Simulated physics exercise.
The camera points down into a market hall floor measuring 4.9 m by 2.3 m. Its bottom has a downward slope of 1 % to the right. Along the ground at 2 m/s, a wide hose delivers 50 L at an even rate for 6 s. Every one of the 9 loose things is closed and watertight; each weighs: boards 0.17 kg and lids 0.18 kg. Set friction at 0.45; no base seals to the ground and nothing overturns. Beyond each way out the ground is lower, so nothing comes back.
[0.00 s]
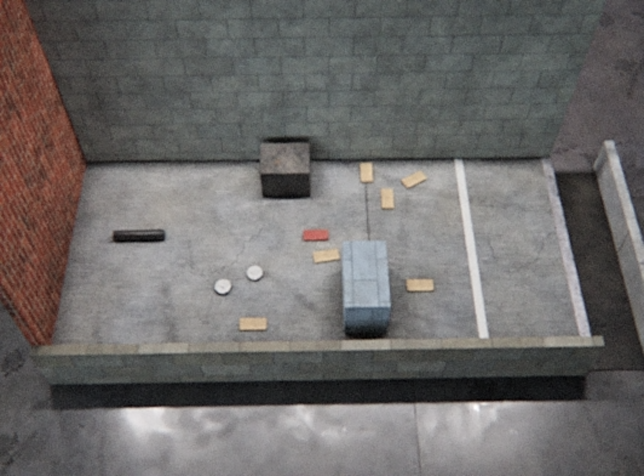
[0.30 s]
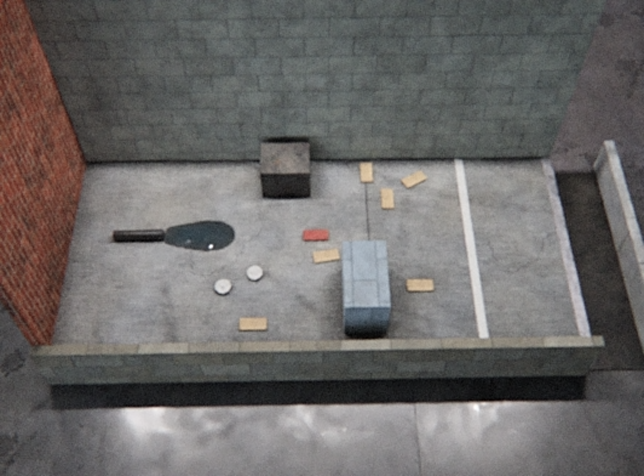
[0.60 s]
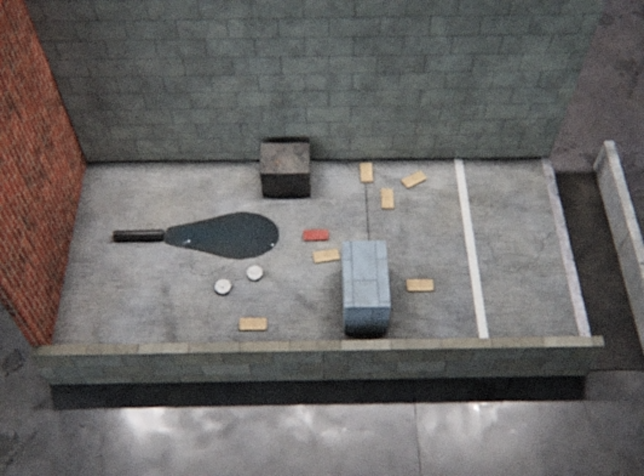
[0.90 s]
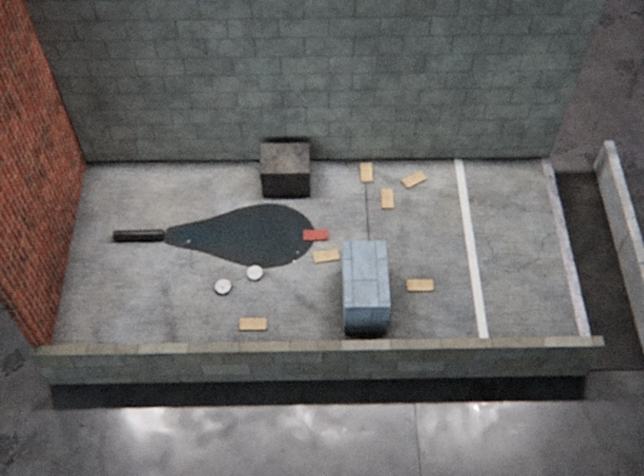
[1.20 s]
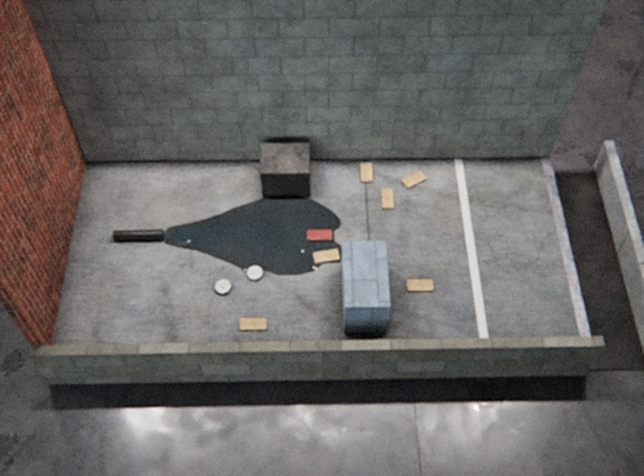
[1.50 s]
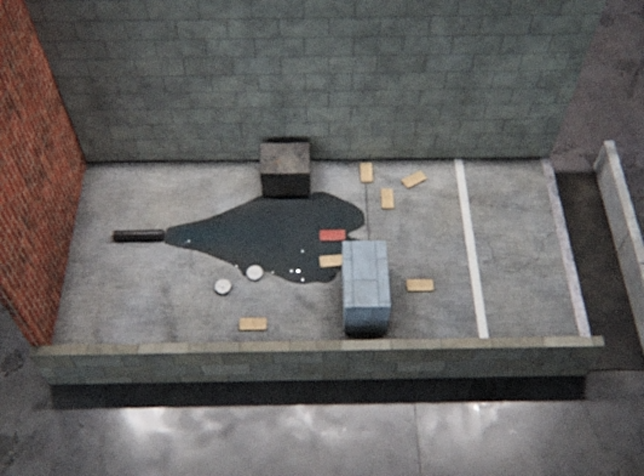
Market hall floor with dark water spreading rightward from a hose, reaching scattered boards and nudging the red one to the right.
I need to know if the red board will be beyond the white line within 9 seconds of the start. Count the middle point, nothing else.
Note: Red board goes beyond it.
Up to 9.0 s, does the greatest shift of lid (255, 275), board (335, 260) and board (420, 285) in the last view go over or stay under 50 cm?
Going one by one: Within it, beyond it, within it.
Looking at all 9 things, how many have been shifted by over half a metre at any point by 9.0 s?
The count comes to 5.
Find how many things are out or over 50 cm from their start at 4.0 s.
By then the count is 3.
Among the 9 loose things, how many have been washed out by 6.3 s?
1.
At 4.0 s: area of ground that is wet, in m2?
3.0 m2.
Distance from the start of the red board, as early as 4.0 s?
Around 200 cm from the start by that time.
After 2.1 s the red board is near (372, 235), 0.6 m from its start, afloat; 0 of 9 are over the mark; 2 afloat.
After 4.0 s the red board is near (492, 234), 1.8 m from its start, aground; 1 of 9 are over the mark; 1 afloat.
After 6.3 s the red board has gone out; 3 of 9 are over the mark; 3 afloat.
After 9.0 s the red board has gone out; 5 of 9 are over the mark; 1 afloat.
